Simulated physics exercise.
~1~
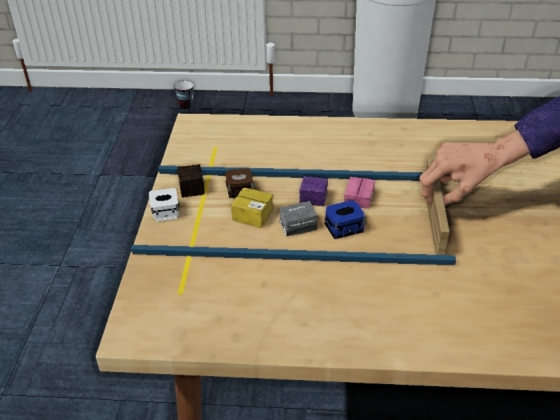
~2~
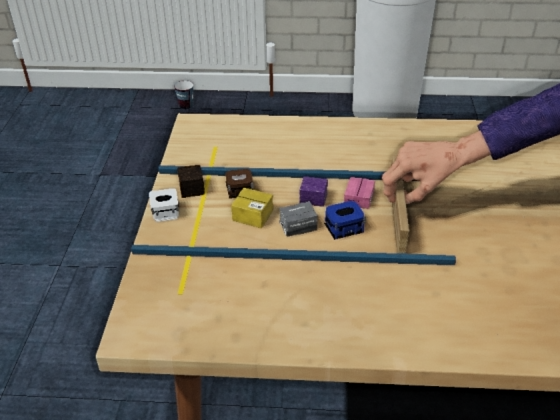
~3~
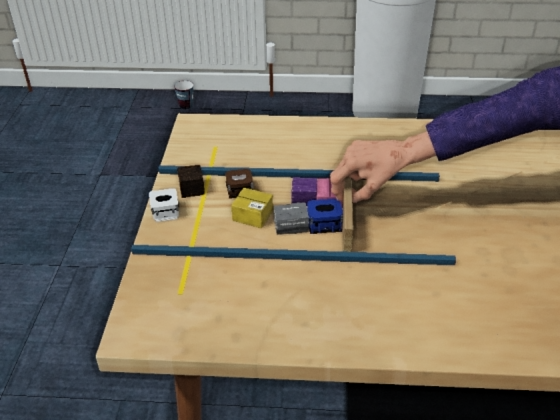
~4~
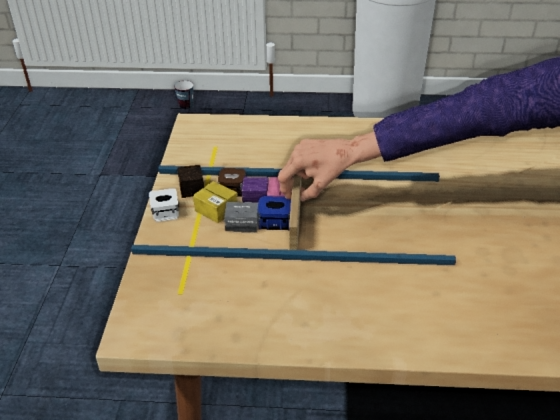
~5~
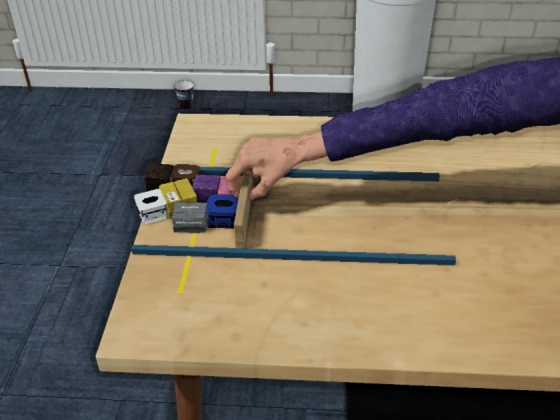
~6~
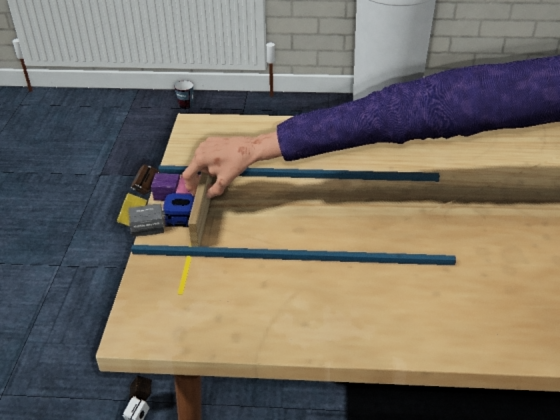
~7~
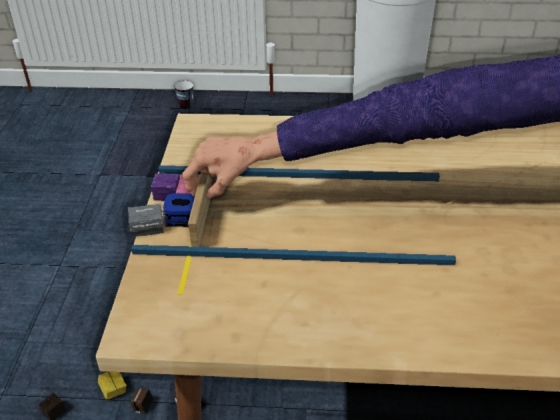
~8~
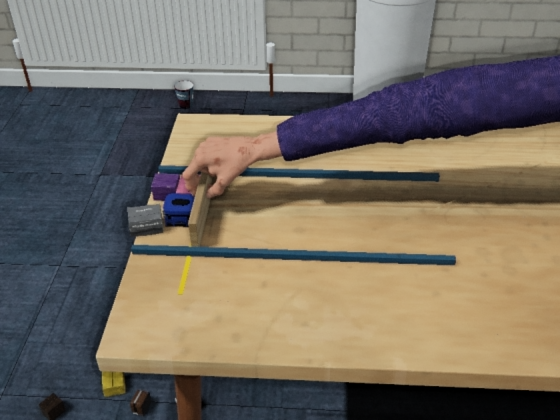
The video shows a hand sliding an upright board leftward along a channel on a wooden table, bunching small coloured boxes together and pushing them toward the edge. The white, black, brown and yellow ones fall to the floor, while the purple, grey, blue and pink ones stay on the table against the stopped board.
